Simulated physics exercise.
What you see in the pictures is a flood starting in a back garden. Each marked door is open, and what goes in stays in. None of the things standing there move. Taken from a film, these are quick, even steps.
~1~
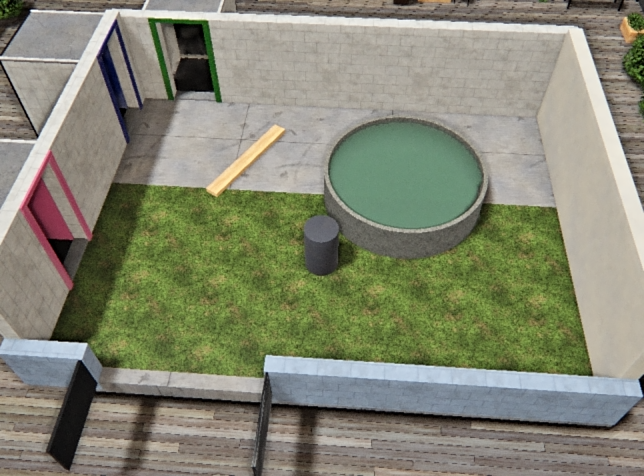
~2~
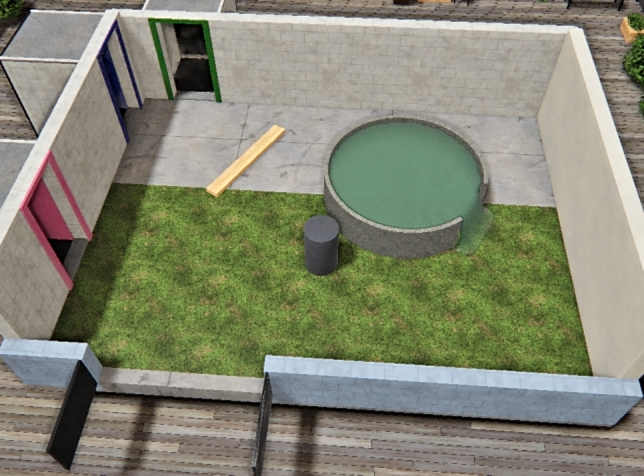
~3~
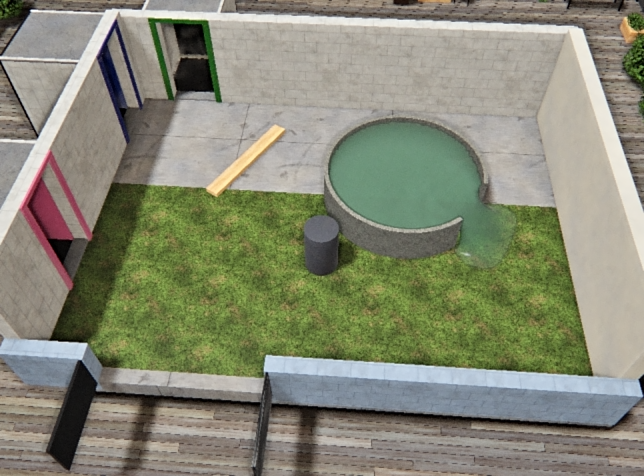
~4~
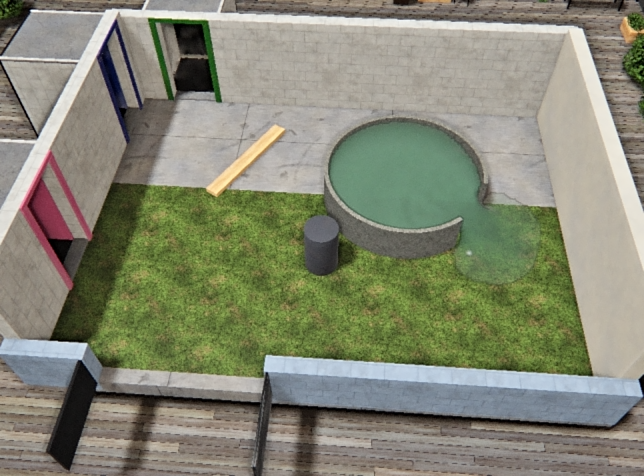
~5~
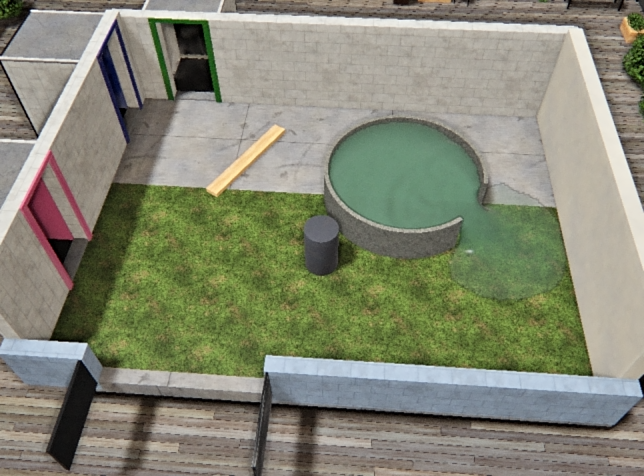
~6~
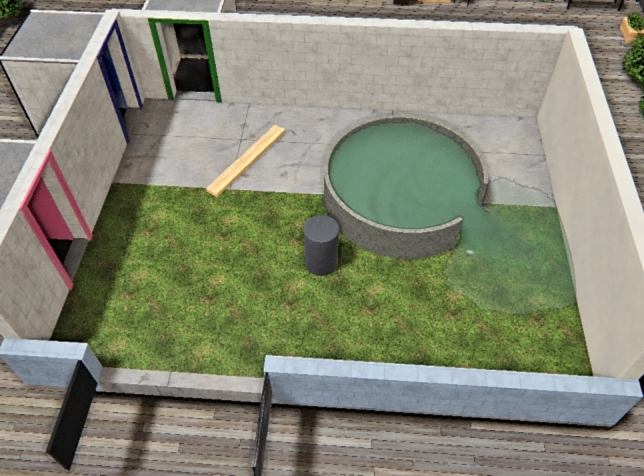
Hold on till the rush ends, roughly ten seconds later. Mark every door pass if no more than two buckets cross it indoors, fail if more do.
Marks: Blue door pass, green door pass, pink door pass.
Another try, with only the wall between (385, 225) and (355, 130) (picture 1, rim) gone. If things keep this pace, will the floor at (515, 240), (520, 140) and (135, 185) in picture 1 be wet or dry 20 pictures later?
One after the other: Free of water, no water, awash.
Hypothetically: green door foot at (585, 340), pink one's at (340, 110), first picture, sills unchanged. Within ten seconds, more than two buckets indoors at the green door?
The green door exceeds it.
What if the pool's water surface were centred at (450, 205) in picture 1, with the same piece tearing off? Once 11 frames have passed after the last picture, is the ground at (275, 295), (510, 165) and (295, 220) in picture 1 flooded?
Result: Spared; inundated; spared.
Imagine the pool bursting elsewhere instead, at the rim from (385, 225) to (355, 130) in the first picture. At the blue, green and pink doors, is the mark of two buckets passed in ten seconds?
The blue door exceeds it, the green door exceeds it, and the pink door exceeds it.
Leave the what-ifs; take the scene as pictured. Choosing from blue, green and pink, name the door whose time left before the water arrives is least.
Answer: The one in green.
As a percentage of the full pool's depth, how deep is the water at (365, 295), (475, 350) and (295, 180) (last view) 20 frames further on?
Roughly 0 per cent, 25 per cent and 0 per cent.
A moment on, water covers 10 % of the floor; the blue door not reached, the green door not reached, the pink door not reached.
Next, water covers 20 % of the floor; the blue door not reached, the green door not reached, the pink door not reached.
Then, water covers 30 % of the floor; the blue door not reached, the green door not reached, the pink door not reached.
Later, water covers 60 % of the floor; the blue door not reached, the green door not reached, the pink door not reached.
In the end, water covers 90 % of the floor; the blue door wet at the sill, nothing in, the green door wet at the sill, nothing in, the pink door not reached.
